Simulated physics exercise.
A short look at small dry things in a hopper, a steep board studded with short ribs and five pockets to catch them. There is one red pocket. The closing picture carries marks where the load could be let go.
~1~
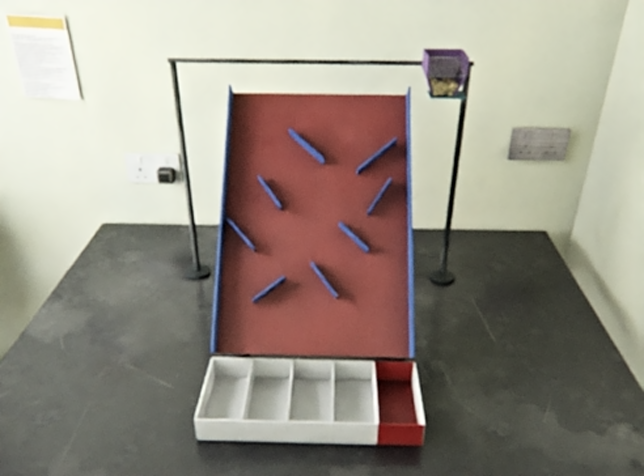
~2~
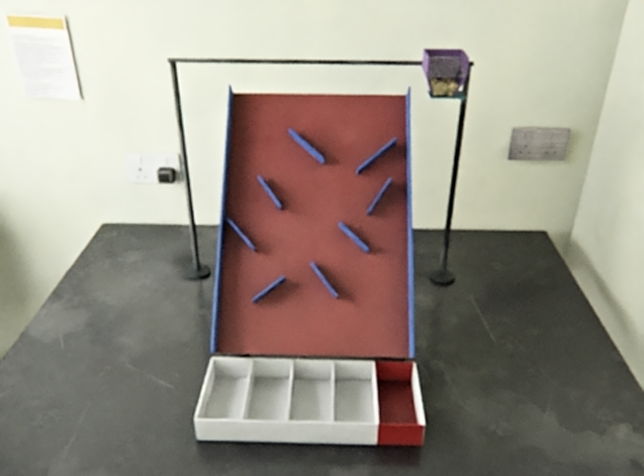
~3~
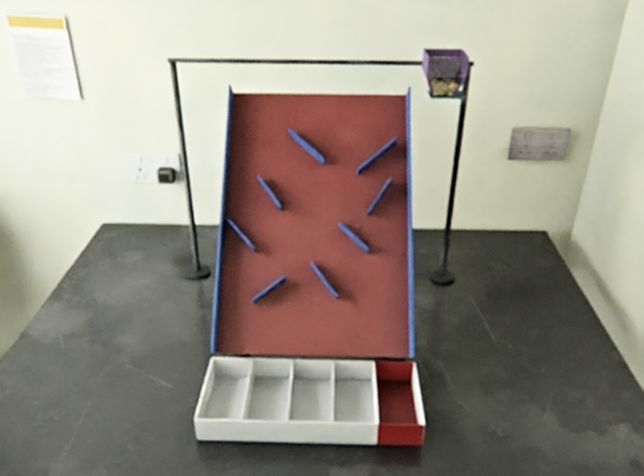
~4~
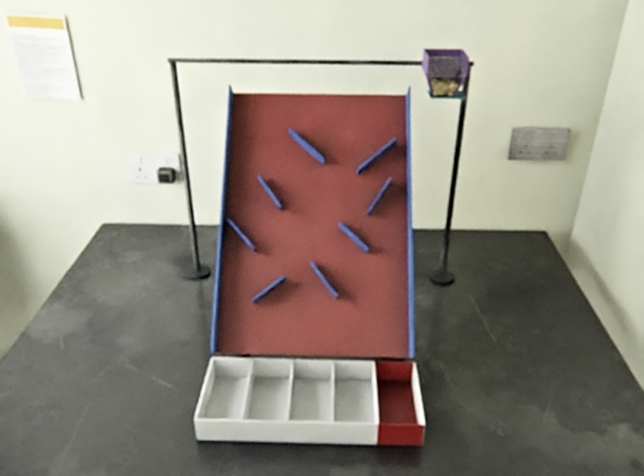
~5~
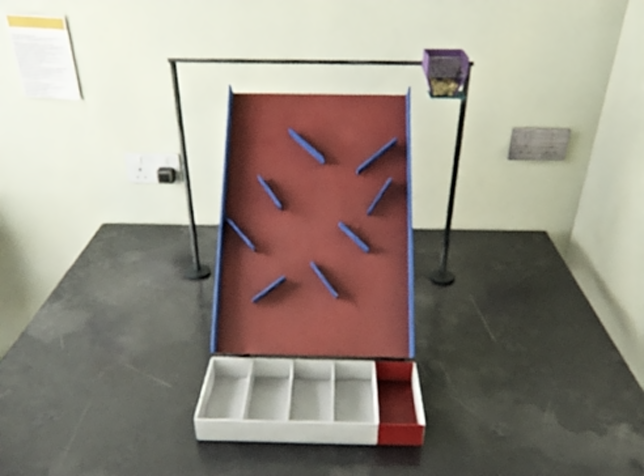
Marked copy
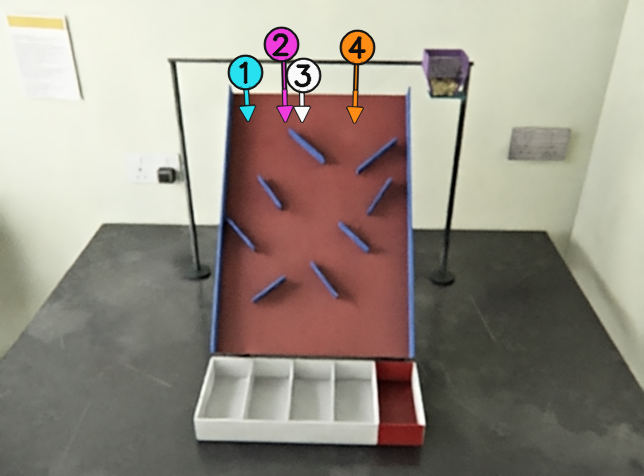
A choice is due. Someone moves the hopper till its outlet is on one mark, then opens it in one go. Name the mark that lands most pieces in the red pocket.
It is 3.
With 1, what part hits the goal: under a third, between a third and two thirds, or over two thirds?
It is under a third.
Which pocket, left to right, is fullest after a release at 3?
The fifth from the left.
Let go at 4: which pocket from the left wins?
It is the fifth one.
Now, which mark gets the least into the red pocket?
Mark 1.
On the marked copy, mark 1 meets the board at (247, 115); mark 2 meets the board at (285, 116); mark 3 meets the board at (302, 116); mark 4 meets the board at (354, 116).
With 1, a small part in the red pocket, most in other pockets, a small part held on the board.
With 2, about a third in the red pocket, about half in other pockets, a small part outside the box.
With 3, most in the red pocket, a small part in other pockets.
With 4, about half in the red pocket, about half in other pockets.
